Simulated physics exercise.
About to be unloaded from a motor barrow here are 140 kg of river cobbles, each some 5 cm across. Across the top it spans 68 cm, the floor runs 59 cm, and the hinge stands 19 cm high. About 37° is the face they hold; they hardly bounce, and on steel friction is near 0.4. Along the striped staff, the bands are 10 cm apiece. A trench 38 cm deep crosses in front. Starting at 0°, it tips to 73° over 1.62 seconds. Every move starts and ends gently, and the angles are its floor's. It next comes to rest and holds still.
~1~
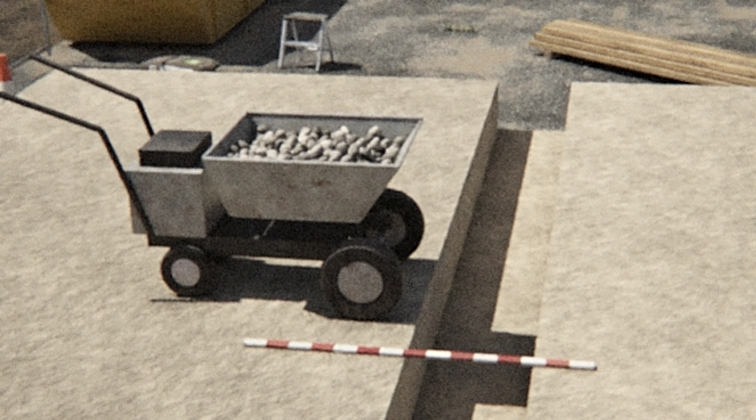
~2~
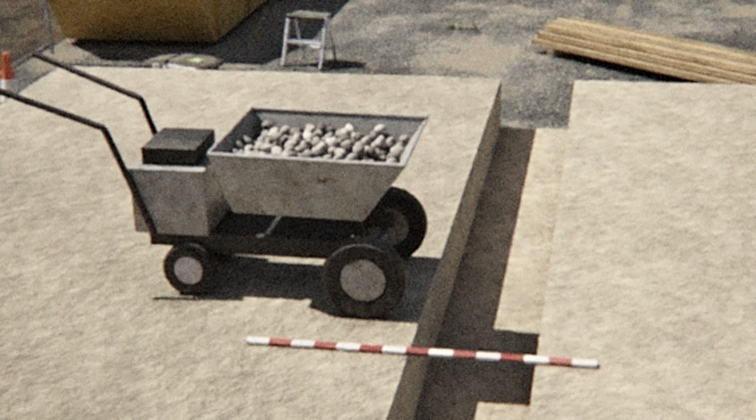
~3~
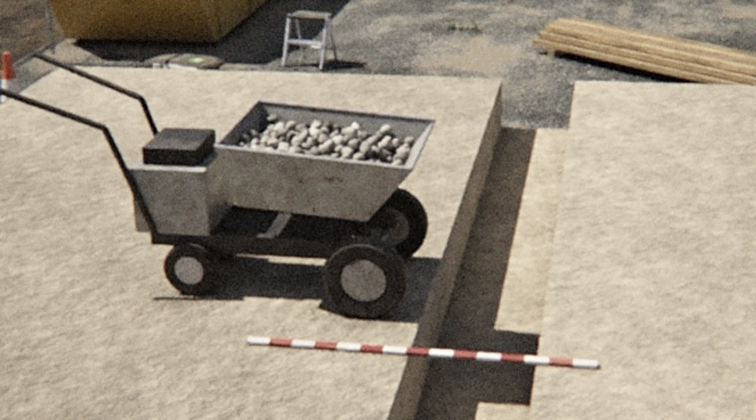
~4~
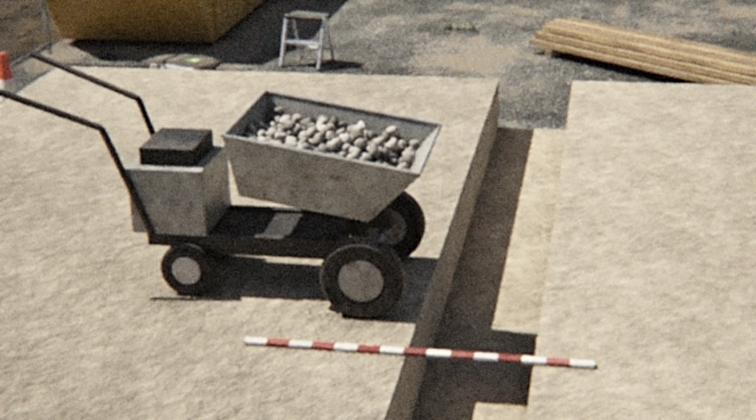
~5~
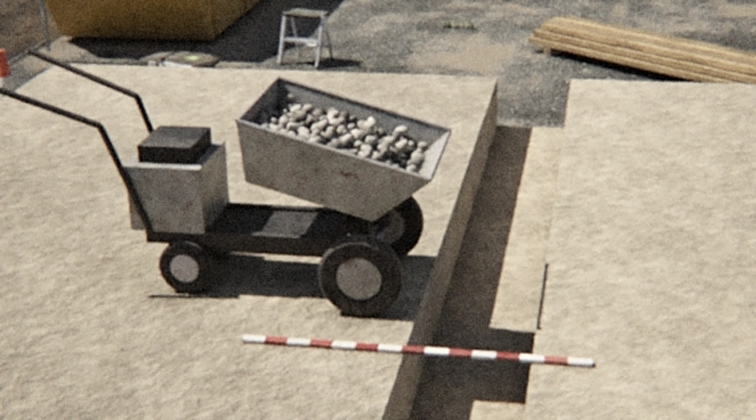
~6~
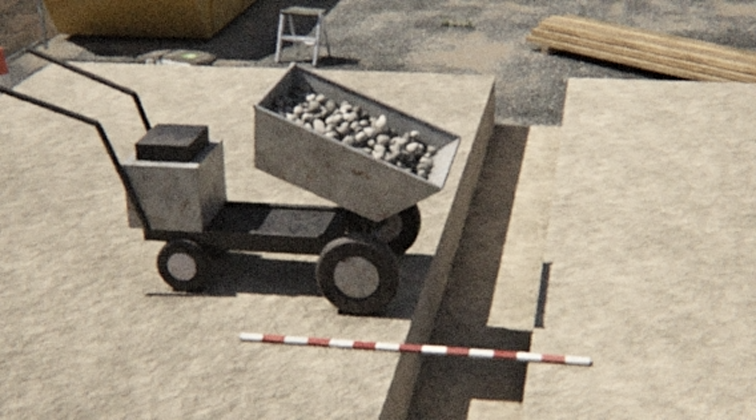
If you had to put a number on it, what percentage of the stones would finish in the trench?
I'd put it at about 67 percent.
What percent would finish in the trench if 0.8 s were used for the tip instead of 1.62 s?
My guess is near 50 percent.
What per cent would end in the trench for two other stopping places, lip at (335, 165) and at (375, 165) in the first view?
The first gives about 100 percent and the second about 90 percent.
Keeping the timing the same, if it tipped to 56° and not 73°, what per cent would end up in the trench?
About 35 per cent would end up in the trench.
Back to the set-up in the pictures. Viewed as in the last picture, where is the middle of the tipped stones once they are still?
Centre estimate: Around (521, 345).
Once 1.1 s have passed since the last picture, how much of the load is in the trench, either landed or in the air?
25 per cent or so by then.
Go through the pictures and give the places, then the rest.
Lip at (399, 167), floor tilted 0°, highest stones at (325, 142), in the first picture.
Lip at (405, 166), floor tilted 1°, highest stones at (320, 139), in the second picture.
Lip at (412, 169), floor tilted 4°, highest stones at (301, 134), in the third picture.
The skip is at 9°, its lip at (420, 175); the top of the load is at (295, 126), in the fourth picture.
The skip is at 15°, its lip at (431, 180); the top of the load is at (296, 113), in the fifth picture.
Lip at (442, 189), floor tilted 23°, highest stones at (296, 100), in the sixth picture.
Then, 0.6 s after the last picture the floor is at 62°, 99 % in the skip, 1 % in the trench; the foremost stones are at (506, 240).
Then, 1.1 s after the last picture the floor is at 73°, 49 % in the skip, 27 % in the trench, 23 % past the trench; the foremost stones are at (634, 283).
Then, 1.5 s after the last picture the floor is at 73°, 22 % in the skip, 44 % in the trench, 34 % past the trench; the foremost stones are at (699, 291).
Then, 3.4 s after the last picture the floor is at 73°, 0 % in the skip, 67 % in the trench, 33 % past the trench; the foremost stones are at (723, 304).
